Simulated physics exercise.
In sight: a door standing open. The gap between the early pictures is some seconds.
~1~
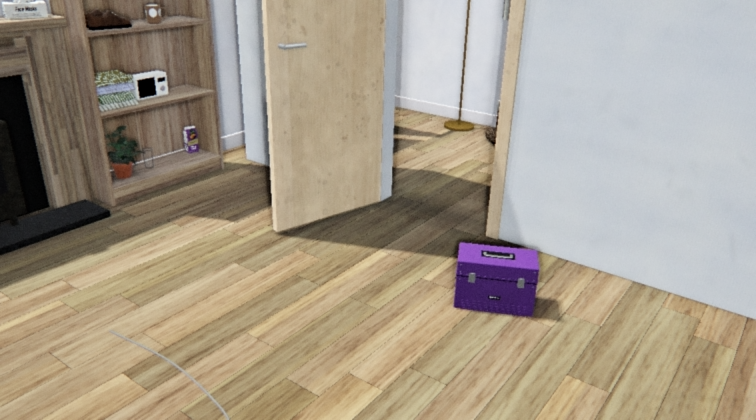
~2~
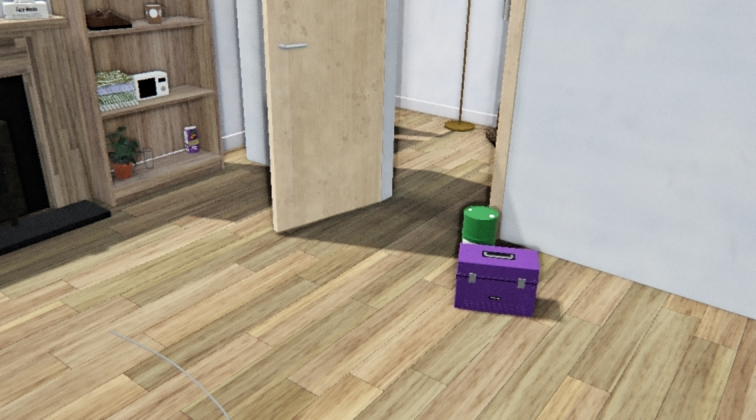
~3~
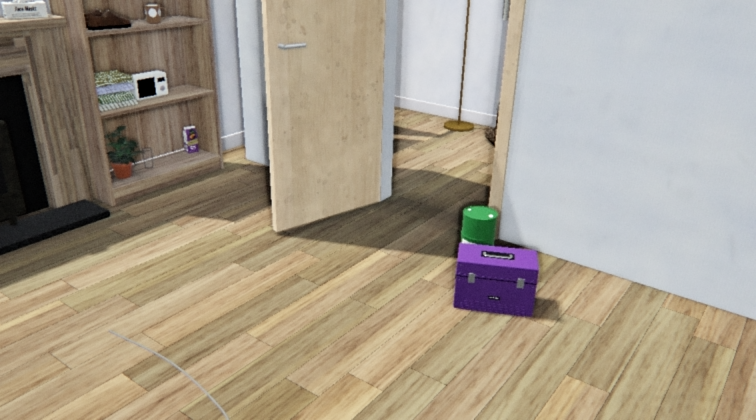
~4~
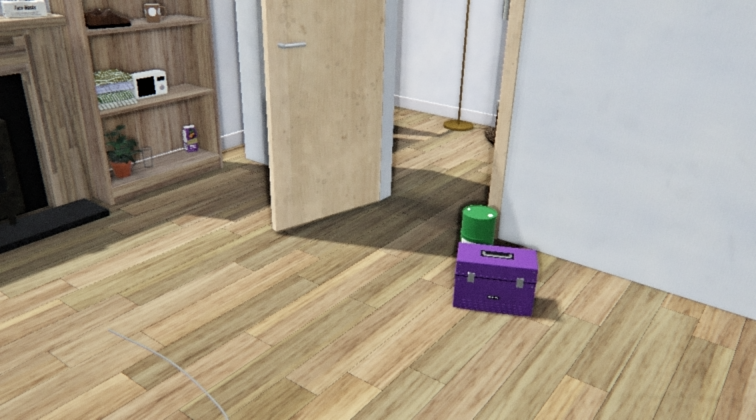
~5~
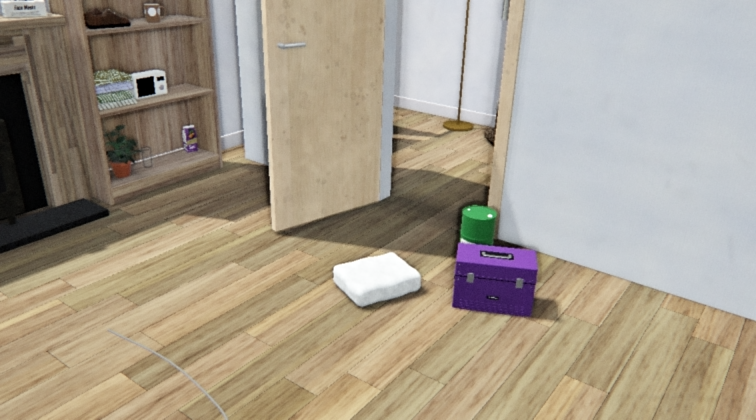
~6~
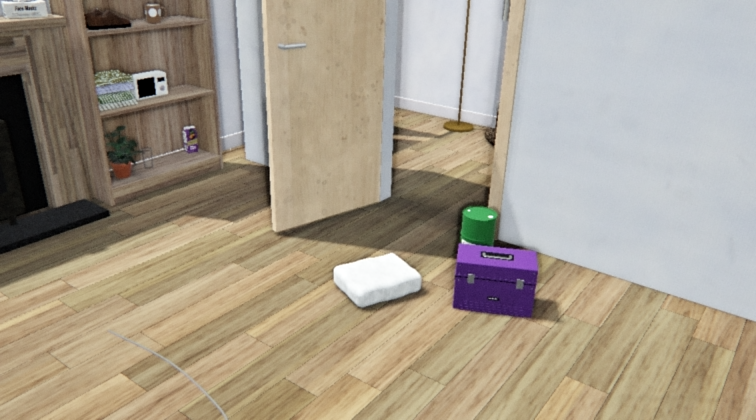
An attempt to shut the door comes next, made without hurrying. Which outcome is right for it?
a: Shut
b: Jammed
The answer is a.
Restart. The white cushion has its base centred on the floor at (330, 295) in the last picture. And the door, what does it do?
After that, the door ends up flush.
Then, 0.70 s past the last view, door at 86°.
Then, 1.20 s past the last view, door at 59°.
Then, 1.60 s past the last view, door at 35°.
Then, 2.00 s past the last view, door at 11°.
Finally, door at 0°; all 3 still in place. Final places as the last picture's camera would see them, white cushion near (377, 279).
